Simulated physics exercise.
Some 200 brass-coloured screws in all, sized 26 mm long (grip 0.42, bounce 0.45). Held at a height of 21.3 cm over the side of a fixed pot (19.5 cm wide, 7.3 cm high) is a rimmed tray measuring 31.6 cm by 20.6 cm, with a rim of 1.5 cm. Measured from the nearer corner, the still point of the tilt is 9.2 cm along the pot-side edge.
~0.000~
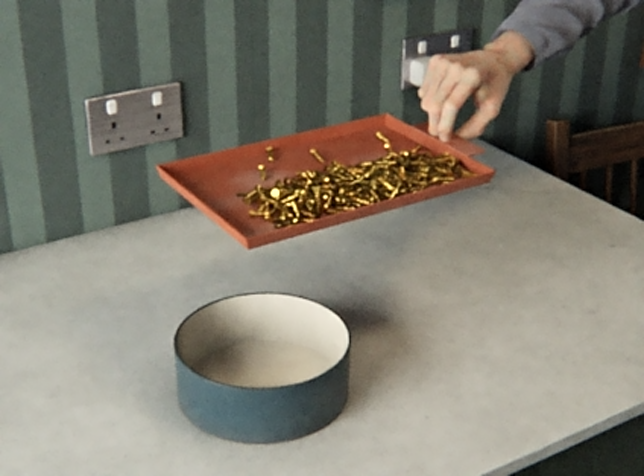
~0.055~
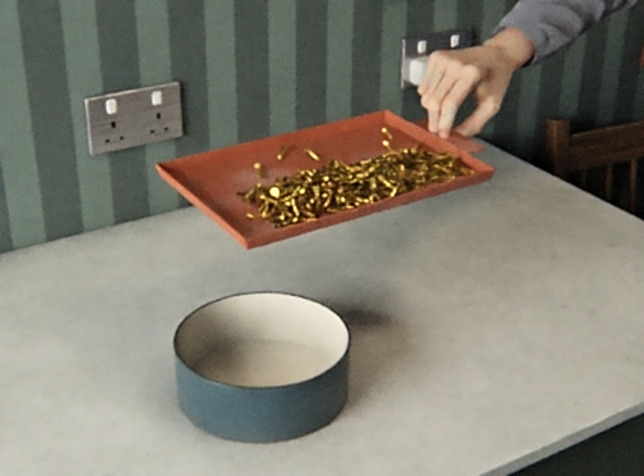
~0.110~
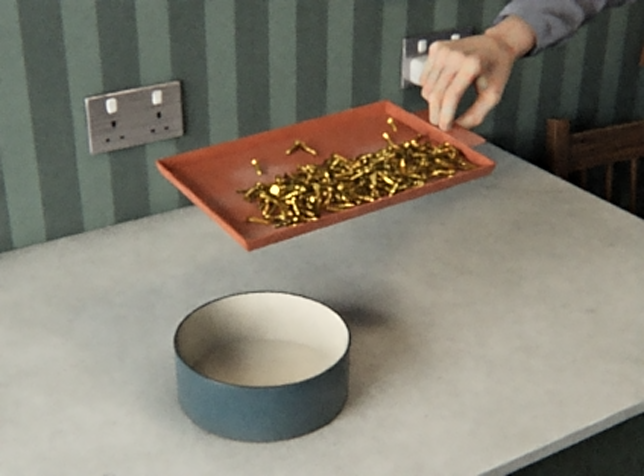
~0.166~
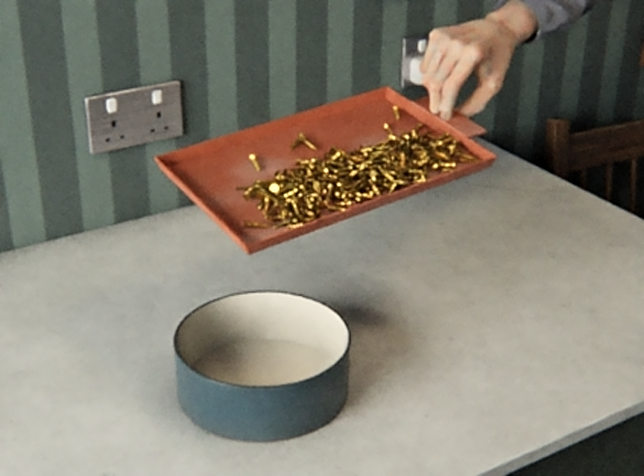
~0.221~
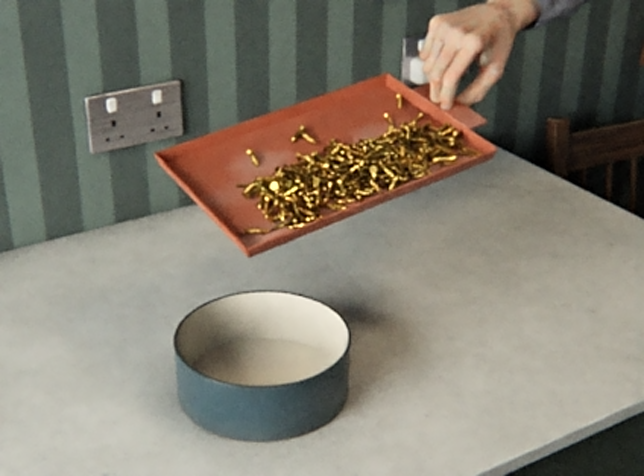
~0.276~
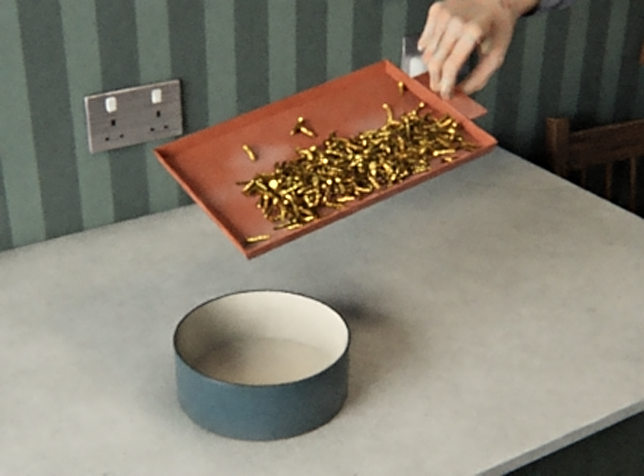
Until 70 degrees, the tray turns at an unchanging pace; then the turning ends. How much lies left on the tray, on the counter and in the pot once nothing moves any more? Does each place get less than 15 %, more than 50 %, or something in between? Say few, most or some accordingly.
Tray: Few. Counter: Few. Pot: Most.
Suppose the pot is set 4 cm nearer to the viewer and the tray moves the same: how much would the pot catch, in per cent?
100 per cent.
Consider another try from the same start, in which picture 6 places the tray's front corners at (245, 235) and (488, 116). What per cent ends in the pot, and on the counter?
Pot 20; counter 60.
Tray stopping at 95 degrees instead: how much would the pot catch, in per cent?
I'd put it at close to 95 per cent.
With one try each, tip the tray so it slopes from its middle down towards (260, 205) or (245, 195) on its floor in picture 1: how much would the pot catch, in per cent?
First try: Around 40 percent; second try: Around 15 percent.
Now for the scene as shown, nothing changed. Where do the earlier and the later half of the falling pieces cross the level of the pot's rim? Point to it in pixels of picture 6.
Roughly (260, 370) to start, and after that (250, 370).
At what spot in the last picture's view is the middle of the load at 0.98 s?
Around (300, 226).
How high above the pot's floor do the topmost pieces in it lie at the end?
Roughly 4.0 cm up.
Then, at 0.70 s, tilt 41 degrees; the tray holds 100 %, the pot 0 %.
Then, at 0.98 s, tilt 59 degrees; the tray holds 90 %, the pot 5 %.
After 1.36 s, tilt 70 degrees; the tray holds 10 %, the pot 75 %.
In the end, at 2.2 s, tray 0 %, counter 5 %, pot 90 %.
